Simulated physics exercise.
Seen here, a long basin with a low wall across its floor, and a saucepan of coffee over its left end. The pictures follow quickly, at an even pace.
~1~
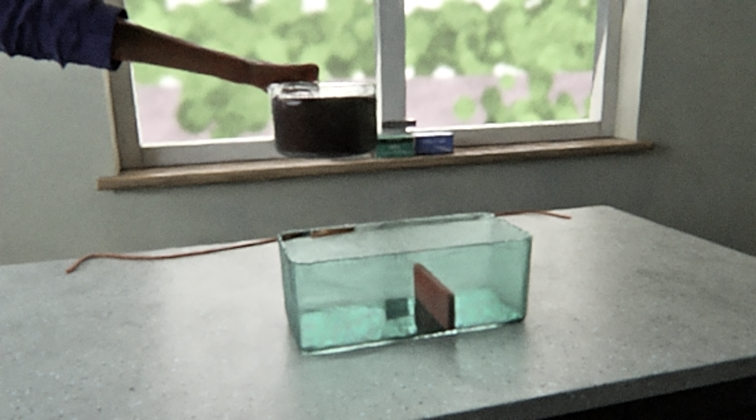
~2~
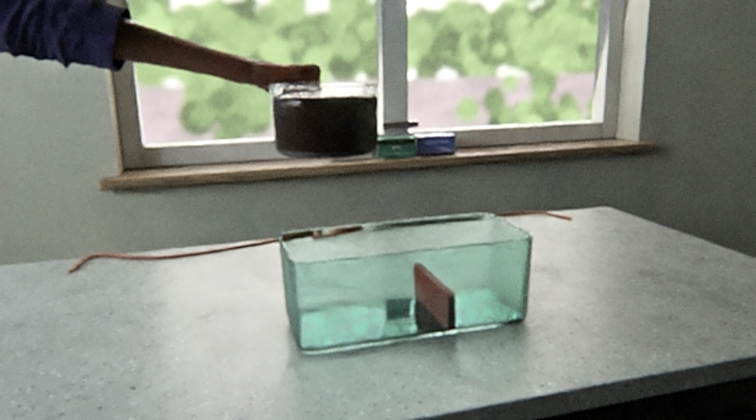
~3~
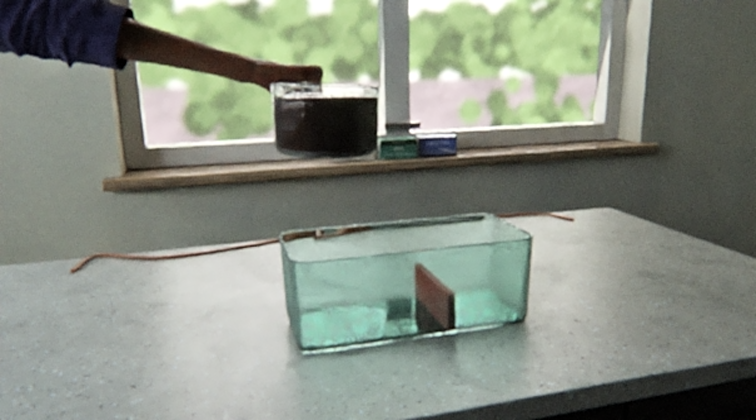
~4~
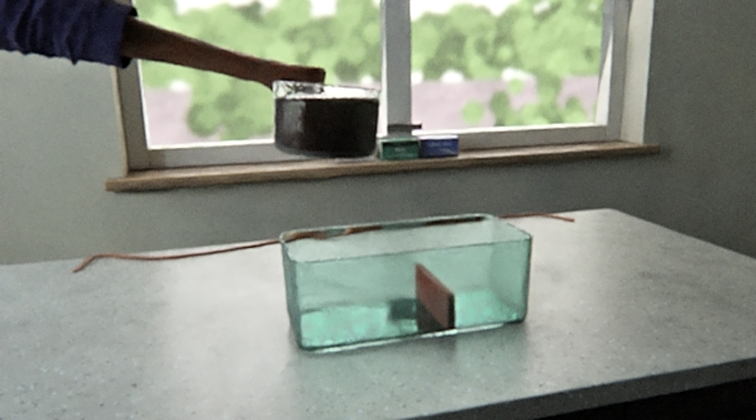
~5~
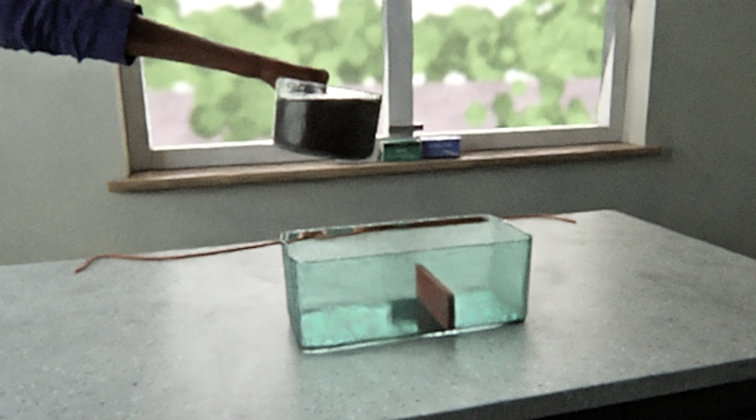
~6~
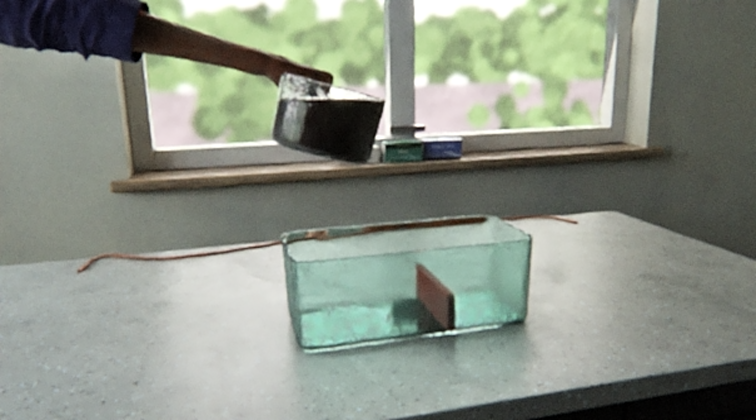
At the start, a hand holds a clear saucepan of dark coffee level above the left end of a long greenish basin with a low reddish wall across its floor. The hand then tilts the pan gradually to the right, its right rim dipping lower, while the basin stays still.
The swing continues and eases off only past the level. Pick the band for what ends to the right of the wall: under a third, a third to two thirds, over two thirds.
It comes to between a third and two thirds.
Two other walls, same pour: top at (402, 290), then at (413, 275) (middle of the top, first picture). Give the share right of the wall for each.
About 75 and 75 per cent.
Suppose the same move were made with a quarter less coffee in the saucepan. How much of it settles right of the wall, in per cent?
It comes to 35 per cent or so.
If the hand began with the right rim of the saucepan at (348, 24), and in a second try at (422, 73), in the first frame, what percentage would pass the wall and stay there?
The first gives 35 %, the second 80 %.
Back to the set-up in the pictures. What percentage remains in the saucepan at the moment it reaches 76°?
Some 50 per cent.
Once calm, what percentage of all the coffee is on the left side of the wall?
Close to 45 per cent.
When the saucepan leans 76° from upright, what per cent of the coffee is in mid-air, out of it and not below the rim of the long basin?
About 35 per cent.
A moment on, the saucepan is tipped on its side and 49 per cent is still to pour, 4 is left of the wall and 14 right of it.
Next, the saucepan is tipped right over and 5 per cent is still to pour, 34 is left of the wall and 53 right of it.
Then the saucepan is tipped right over and 0 per cent is still to pour, 46 is left of the wall and 53 right of it.
Later the saucepan is tipped right over and 0 per cent is still to pour, 46 is left of the wall and 53 right of it.
At rest 46 per cent lies left of the wall, 53 right of it and 1 outside.
